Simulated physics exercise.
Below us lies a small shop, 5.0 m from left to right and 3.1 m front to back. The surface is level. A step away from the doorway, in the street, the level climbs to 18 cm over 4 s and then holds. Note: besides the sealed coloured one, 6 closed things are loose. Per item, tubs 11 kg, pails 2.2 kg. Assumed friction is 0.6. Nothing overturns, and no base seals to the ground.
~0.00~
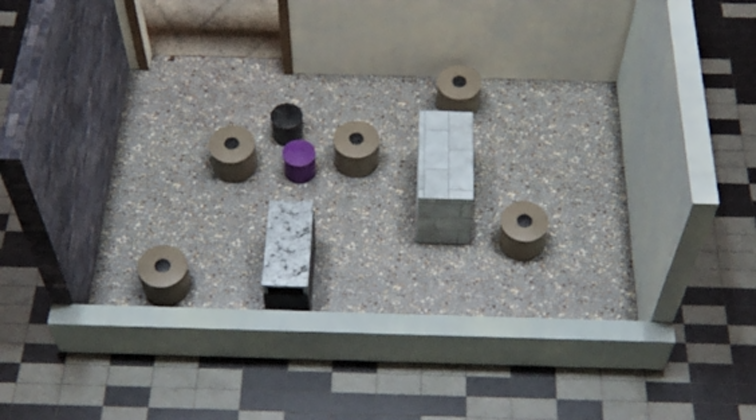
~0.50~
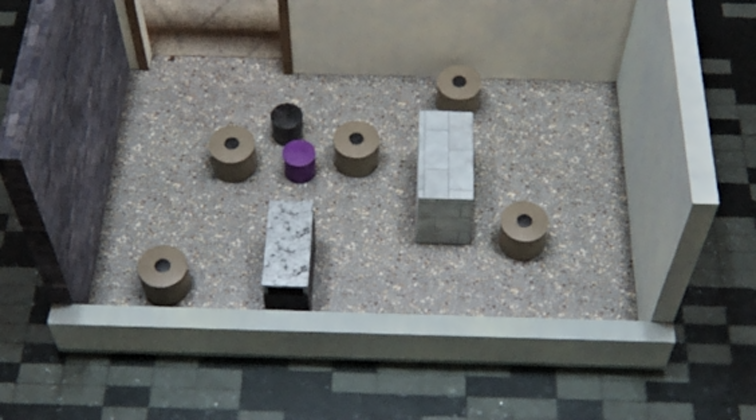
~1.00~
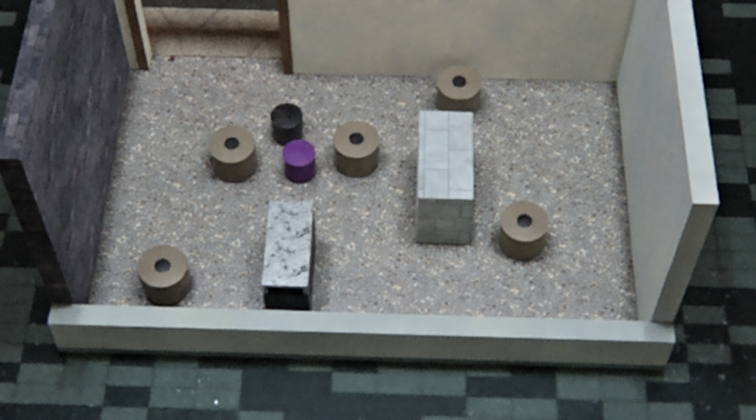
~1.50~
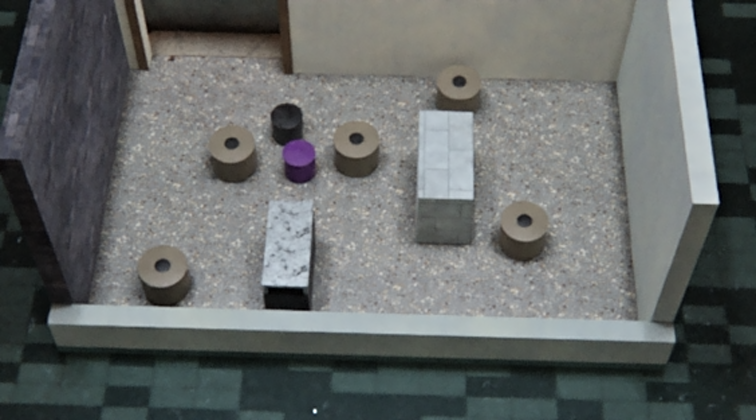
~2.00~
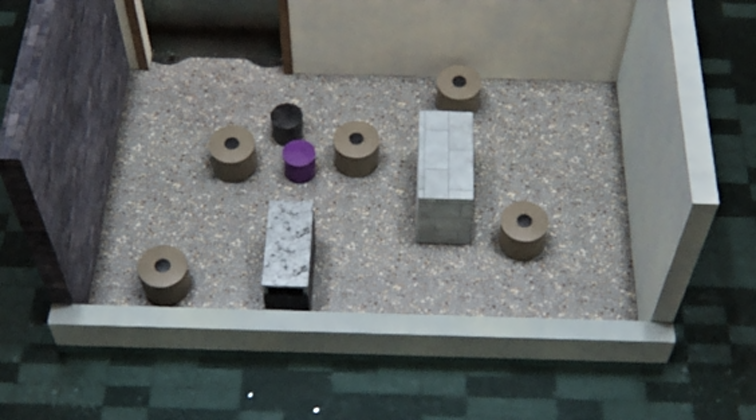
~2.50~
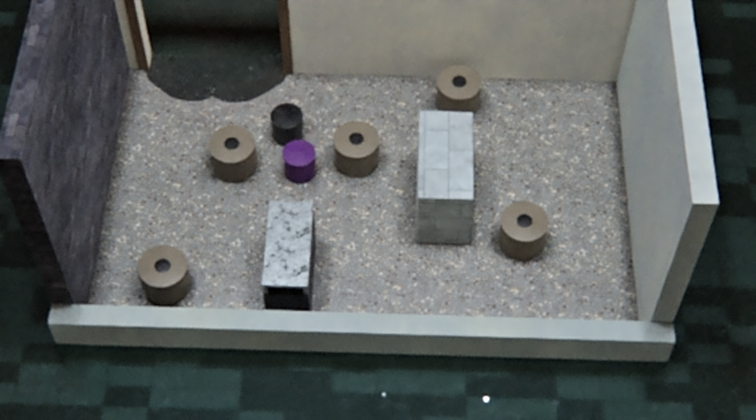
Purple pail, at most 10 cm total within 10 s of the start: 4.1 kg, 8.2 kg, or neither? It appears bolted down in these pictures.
Outcome: Neither mass serves.
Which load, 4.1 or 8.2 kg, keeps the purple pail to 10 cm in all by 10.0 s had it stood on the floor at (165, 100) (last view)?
It turns out that no load succeeds.
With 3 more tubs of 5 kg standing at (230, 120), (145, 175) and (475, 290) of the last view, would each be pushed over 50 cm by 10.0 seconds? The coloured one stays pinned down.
Taking them in order, the first is beyond the line, the second beyond the line and the third beyond the line.
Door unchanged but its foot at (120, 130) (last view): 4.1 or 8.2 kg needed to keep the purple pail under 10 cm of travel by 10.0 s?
Both masses fail.
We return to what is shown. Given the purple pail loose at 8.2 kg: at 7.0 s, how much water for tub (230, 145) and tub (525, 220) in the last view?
Around 14 cm and 0 cm.
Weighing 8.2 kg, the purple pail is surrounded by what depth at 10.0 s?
Something like 8 centimetres.
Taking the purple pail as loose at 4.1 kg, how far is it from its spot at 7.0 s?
About 200 cm off its spot.
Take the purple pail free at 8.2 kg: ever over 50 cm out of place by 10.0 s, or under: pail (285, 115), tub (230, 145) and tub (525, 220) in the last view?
First exceeds it, then exceeds it, then stays inside.
After 3.5 s the purple pail would be 0 cm from its start with 4.1 kg and 0 cm from its start with 8.2 kg; 0 cm of water round it then.
After 4.5 s the purple pail would be 8 cm from its start with 4.1 kg and 0 cm from its start with 8.2 kg; 4 cm of water round it then.
After 7.0 s the purple pail would be 178 cm from its start with 4.1 kg and 19 cm from its start with 8.2 kg; 6 cm of water round it then.
After 10.0 s the purple pail would be 308 cm from its start with 4.1 kg and 86 cm from its start with 8.2 kg; 8 cm of water round it then.
